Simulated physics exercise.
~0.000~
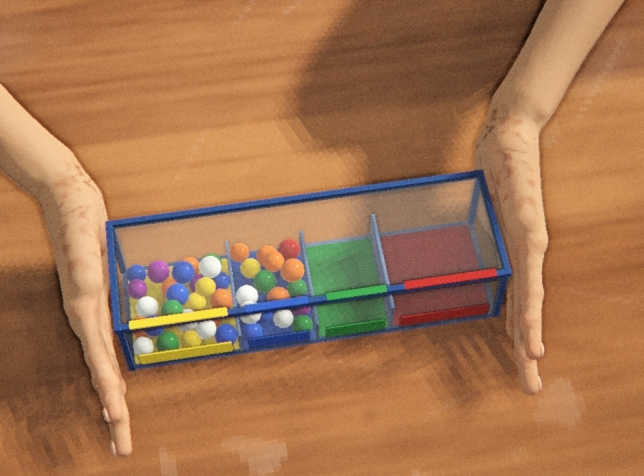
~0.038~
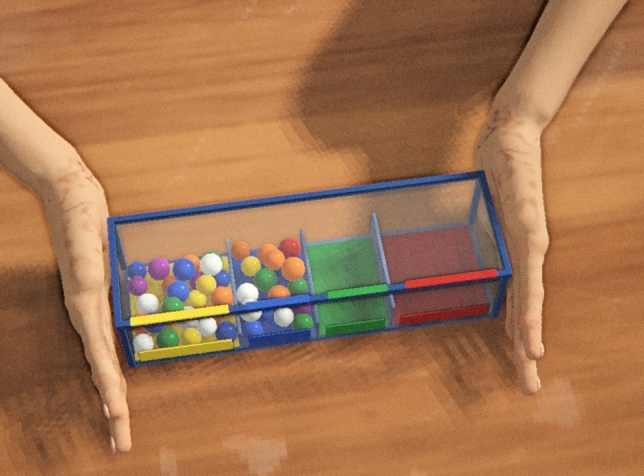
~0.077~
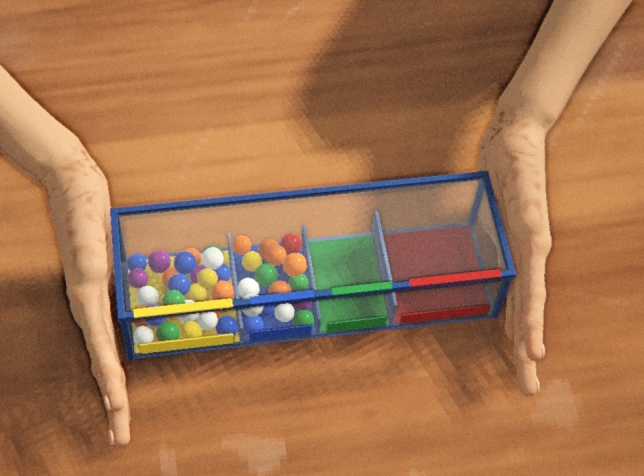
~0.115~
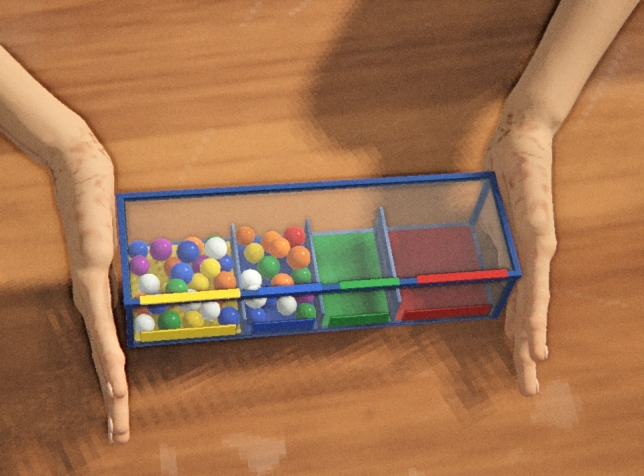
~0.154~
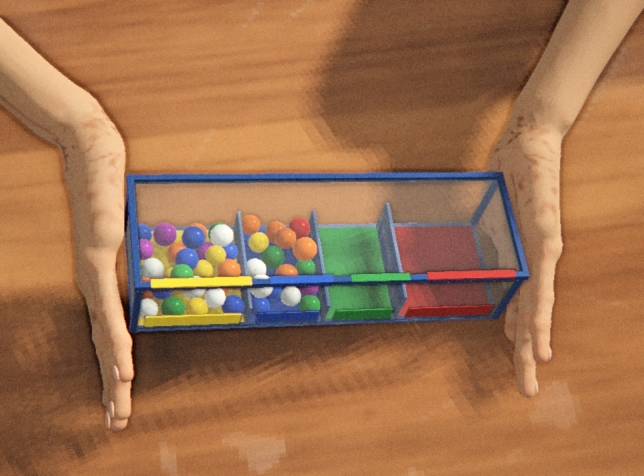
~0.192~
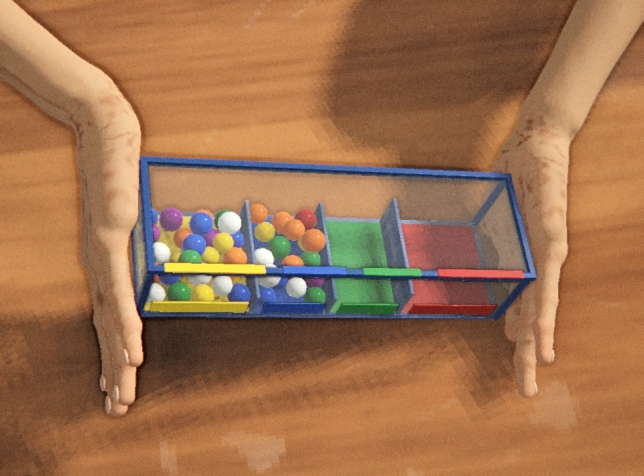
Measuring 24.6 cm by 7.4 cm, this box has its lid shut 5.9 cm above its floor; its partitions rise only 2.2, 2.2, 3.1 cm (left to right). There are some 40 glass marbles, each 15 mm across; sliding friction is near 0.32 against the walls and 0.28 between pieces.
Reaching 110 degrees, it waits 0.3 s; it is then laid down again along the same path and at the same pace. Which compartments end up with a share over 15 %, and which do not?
Red compartment over, blue compartment not over, green compartment not over, yellow compartment not over.
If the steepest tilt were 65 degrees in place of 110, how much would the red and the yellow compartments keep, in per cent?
Red: 10, yellow: 45 (per cent).
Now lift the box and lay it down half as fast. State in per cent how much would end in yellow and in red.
The yellow compartment would end with 0 per cent, the red one with 100 per cent.
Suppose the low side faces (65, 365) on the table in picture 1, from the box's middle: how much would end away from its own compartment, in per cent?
Estimate: Near 40 per cent.
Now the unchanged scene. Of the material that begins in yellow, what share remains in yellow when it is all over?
Some 0 percent.
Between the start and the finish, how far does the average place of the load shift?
I'd say close to 15.0 cm in total.
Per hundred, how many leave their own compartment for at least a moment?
I'd say near 100 percent of them.
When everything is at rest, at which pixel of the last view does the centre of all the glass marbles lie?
Roughly pixel (439, 265).
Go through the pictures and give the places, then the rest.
The first frame shows box tilt 0 degrees, front corners at (121, 326) and (504, 271); blue 40 %, yellow 60 %.
The second frame shows box tilt 1 degrees, front corners at (122, 323) and (505, 271).
The third frame shows box tilt 3 degrees, front corners at (125, 314) and (508, 272), lowest corner right front.
The fourth frame shows box tilt 7 degrees, front corners at (131, 301) and (514, 272), lowest corner right front.
The fifth frame shows box tilt 12 degrees, front corners at (141, 284) and (521, 273), lowest corner right front.
The sixth frame shows box tilt 16 degrees, front corners at (154, 267) and (529, 274), lowest corner right front; blue 40 %, yellow 60 %. The box's pace is about 125 degrees a second.
After 1.16 s, tilt 110 degrees; red 60 %, blue 10 %, green 30 %.
After 1.80 s, tilt 58 degrees; red 100 %.
After 2.48 s, tilt 0 degrees; red 100 %.
In the end, at 2.8 s, red 100 %, blue 0 %, green 0 %, yellow 0 %.
